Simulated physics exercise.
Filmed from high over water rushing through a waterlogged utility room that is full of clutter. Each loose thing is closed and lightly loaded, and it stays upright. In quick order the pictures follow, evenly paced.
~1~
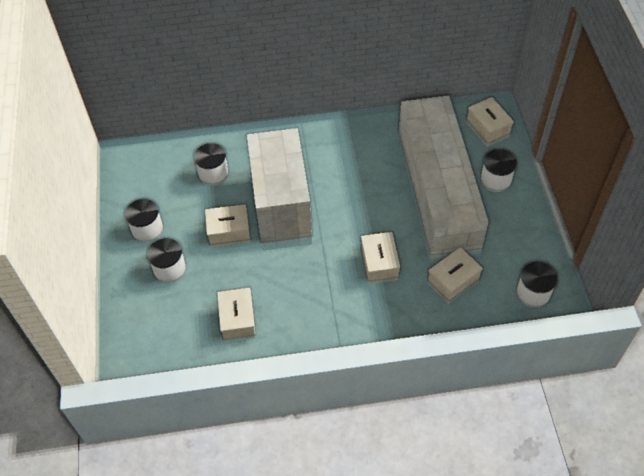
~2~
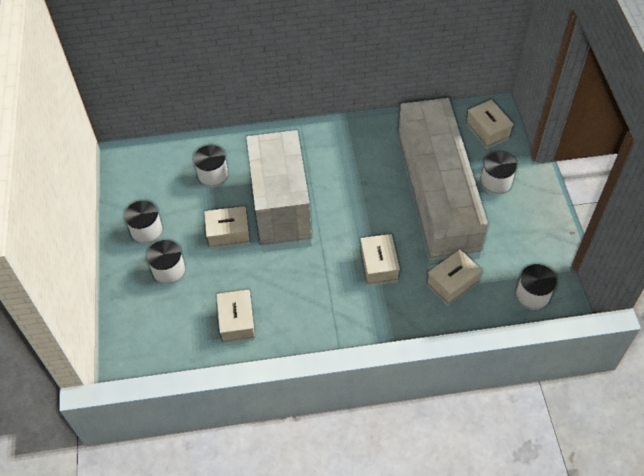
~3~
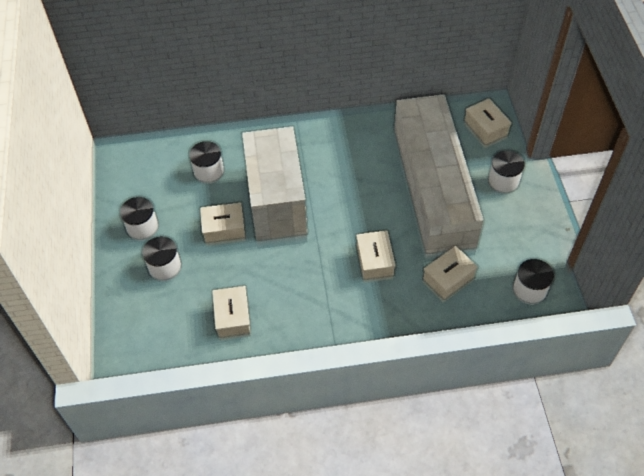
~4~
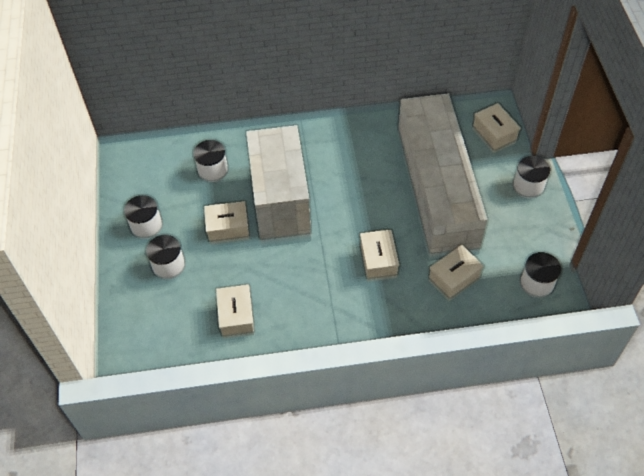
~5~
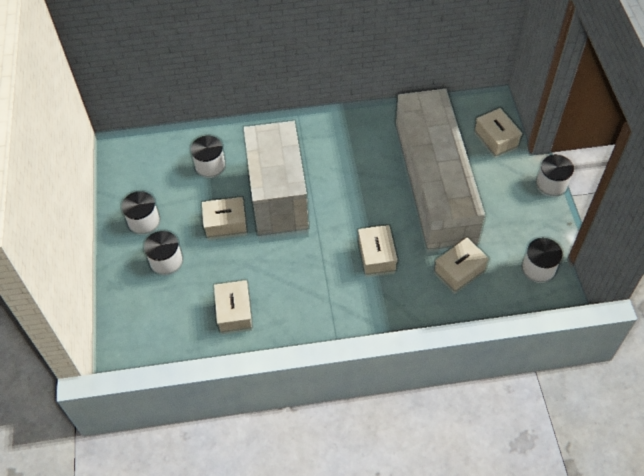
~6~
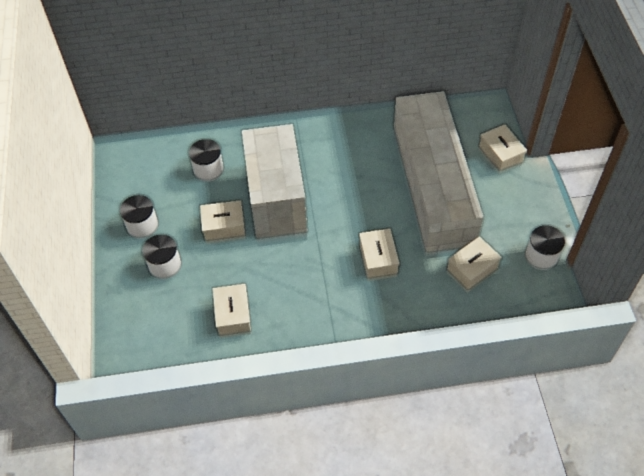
A brown door at the right of a flooded room opened, then a black-topped pail beside it drifted out of sight through the doorway while nearby boxes shifted slightly and the left side barely moved.
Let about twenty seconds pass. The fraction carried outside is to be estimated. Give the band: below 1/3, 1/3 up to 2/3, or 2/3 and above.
Band: 1/3 up to 2/3.
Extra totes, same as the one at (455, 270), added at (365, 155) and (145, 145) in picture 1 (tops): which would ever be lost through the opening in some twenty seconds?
Going one by one, the first is retained and the second retained.
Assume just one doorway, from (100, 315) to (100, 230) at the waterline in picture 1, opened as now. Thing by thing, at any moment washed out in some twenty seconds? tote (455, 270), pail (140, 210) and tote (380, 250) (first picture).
Result by object, in the order asked: Not flushed / flushed / flushed.
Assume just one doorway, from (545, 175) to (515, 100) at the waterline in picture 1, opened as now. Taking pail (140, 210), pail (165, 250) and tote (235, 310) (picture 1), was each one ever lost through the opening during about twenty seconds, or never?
In the order given, it's remains behind, remains behind, remains behind.
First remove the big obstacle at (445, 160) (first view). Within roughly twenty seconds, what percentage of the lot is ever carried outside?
Answer: 50 per cent of them.
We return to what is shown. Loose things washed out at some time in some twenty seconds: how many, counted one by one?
The count is 5.
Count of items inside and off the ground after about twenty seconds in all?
3 of them.
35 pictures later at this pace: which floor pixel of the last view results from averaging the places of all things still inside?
Close to pixel (348, 239).
A moment on, 4 of 10 are out; 6 afloat.
Next, 5 of 10 are out; 5 afloat.
Later, 5 of 10 are out; 4 afloat.
In the end, 5 of 10 are out; 3 afloat.
